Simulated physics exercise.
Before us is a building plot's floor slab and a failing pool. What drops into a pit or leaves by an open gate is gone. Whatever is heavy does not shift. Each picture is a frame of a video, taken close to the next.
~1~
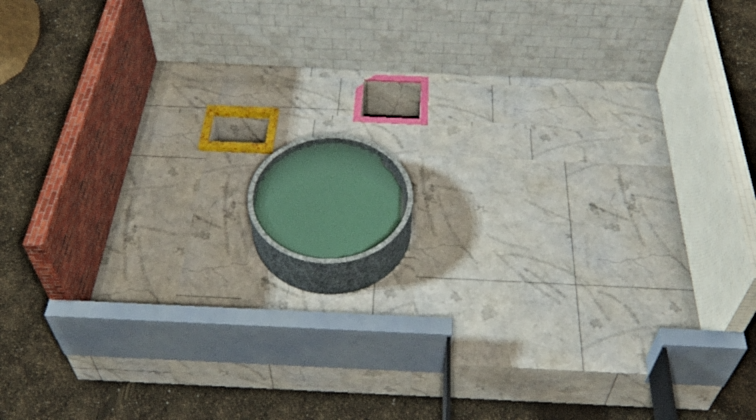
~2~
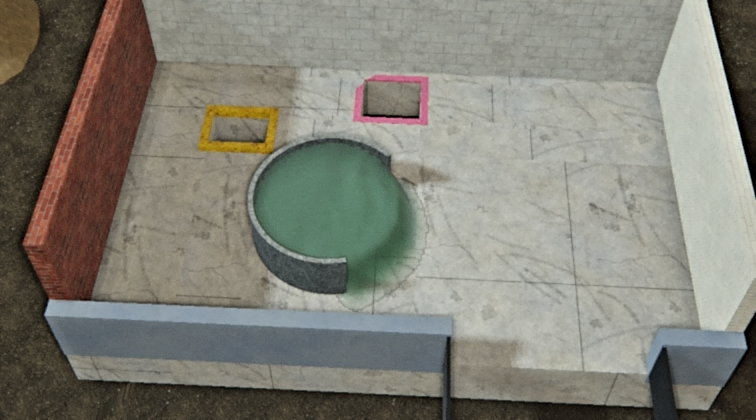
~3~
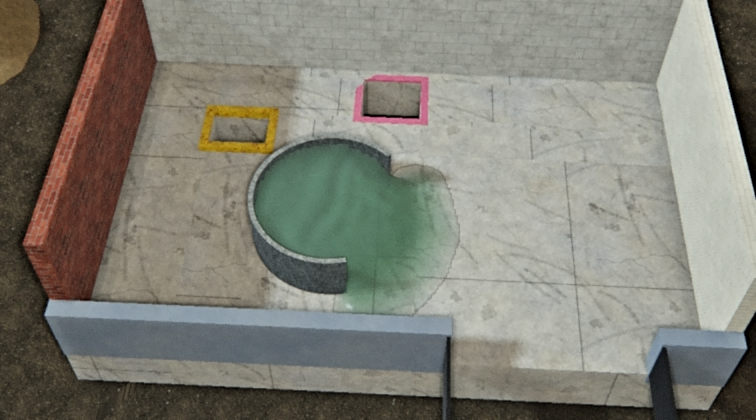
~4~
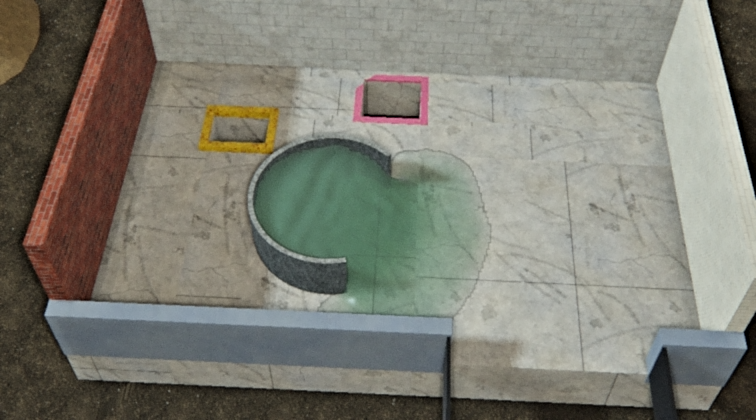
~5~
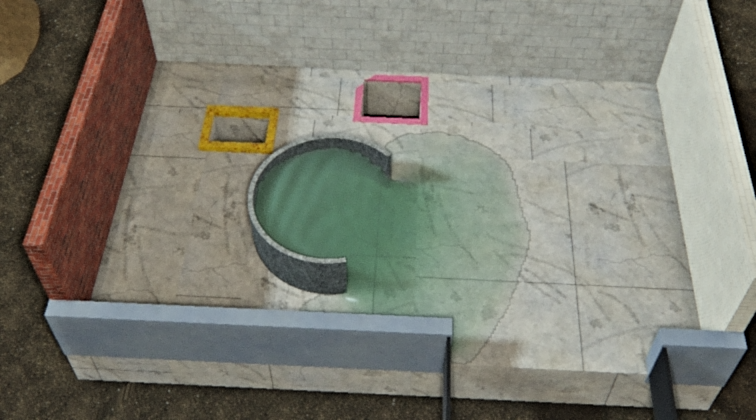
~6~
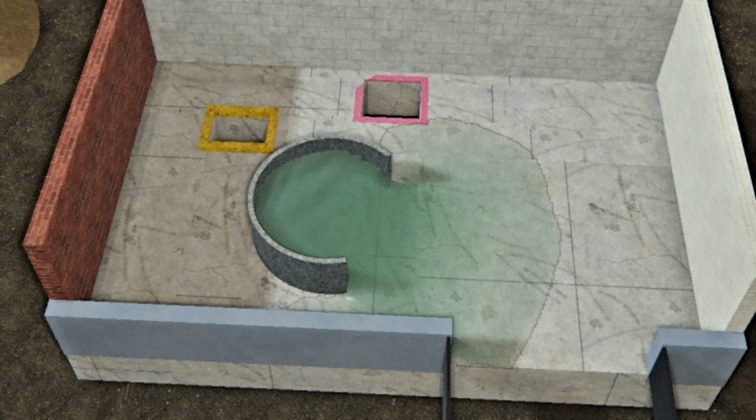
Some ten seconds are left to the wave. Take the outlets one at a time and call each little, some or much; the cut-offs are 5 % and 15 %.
In order: The gate catches much; the pink pit catches some; the yellow pit catches little.
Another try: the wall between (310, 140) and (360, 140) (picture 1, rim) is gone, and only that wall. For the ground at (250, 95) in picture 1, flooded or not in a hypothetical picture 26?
Submerged.
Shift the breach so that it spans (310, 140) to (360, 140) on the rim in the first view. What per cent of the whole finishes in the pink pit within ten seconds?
Pink: 40 %.
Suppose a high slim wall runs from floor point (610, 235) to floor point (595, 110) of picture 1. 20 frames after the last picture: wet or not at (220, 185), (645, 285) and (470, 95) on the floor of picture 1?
Taken in turn, the three points are unsoaked, soaked and soaked.
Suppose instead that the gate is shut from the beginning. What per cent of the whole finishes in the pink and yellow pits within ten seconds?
I'd estimate pink at around 20 percent and yellow at around 0 percent.
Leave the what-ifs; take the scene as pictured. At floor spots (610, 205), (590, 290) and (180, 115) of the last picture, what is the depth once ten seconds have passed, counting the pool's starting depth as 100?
In turn 8, 8 and 0 in a hundred.
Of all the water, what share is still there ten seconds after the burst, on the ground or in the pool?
Estimate: Near 54 %.
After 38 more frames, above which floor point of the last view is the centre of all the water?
Somewhere near (528, 201).
A moment on, water covers 50 % of the floor; the gate 3 %, the pink pit 0 %, the yellow pit 0 %.
Next, water covers 55 % of the floor; the gate 10 %, the pink pit 0 %, the yellow pit 0 %.
Then, water covers 60 % of the floor; the gate 18 %, the pink pit 0 %, the yellow pit 0 %.
Later, water covers 65 % of the floor; the gate 28 %, the pink pit 1 %, the yellow pit 0 %.
In the end, water covers 80 % of the floor; the gate 37 %, the pink pit 10 %, the yellow pit 0 %.
